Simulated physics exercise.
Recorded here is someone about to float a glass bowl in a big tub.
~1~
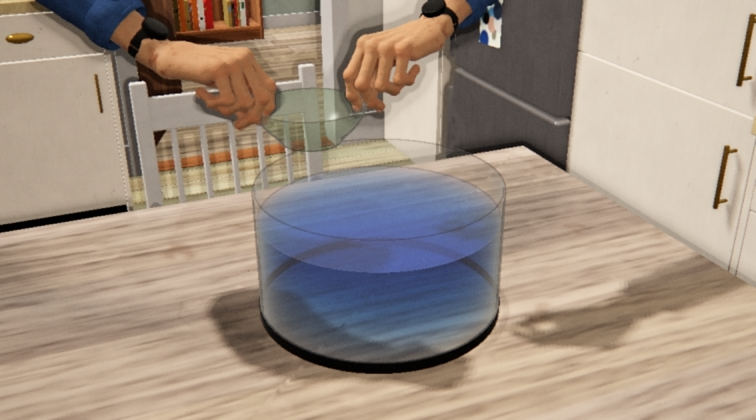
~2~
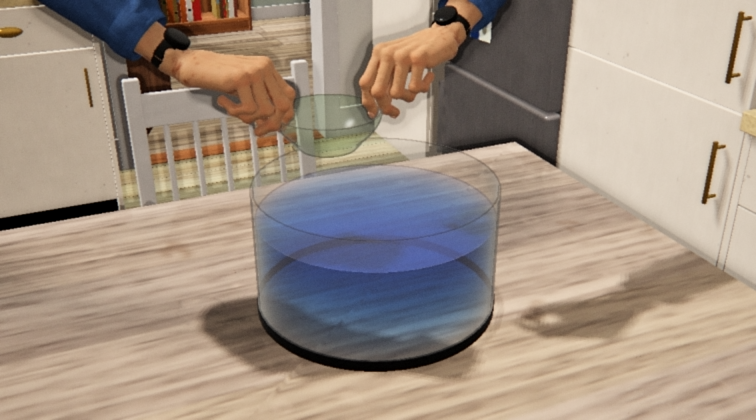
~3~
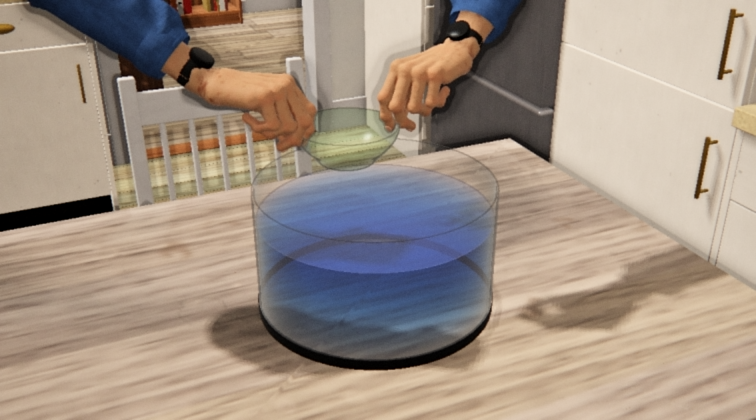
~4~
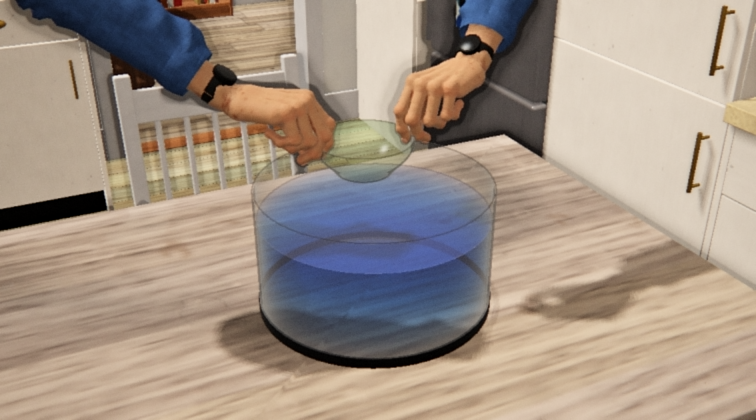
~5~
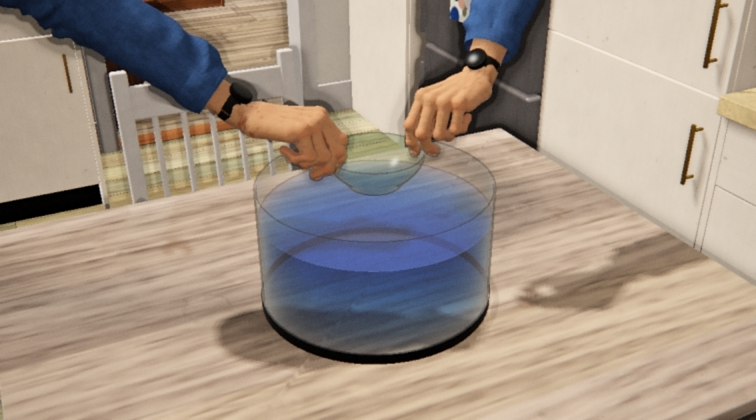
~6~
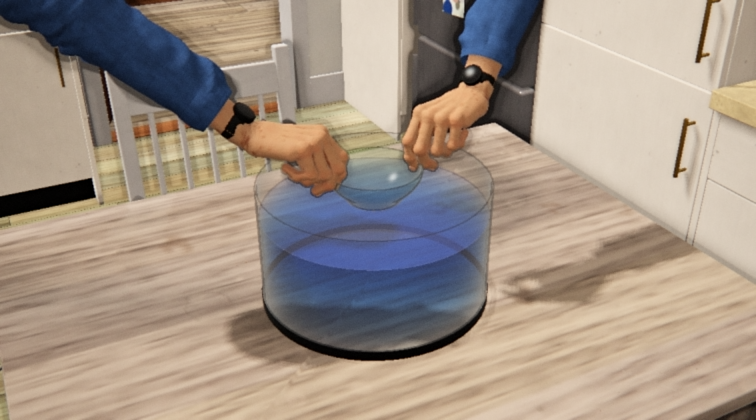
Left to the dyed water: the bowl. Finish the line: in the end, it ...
In the end, it rides on the surface.
Next, the bowl dips into the dyed water.
After that, it bobs and steadies.
Finally, the bowl floats with about half of its side showing.
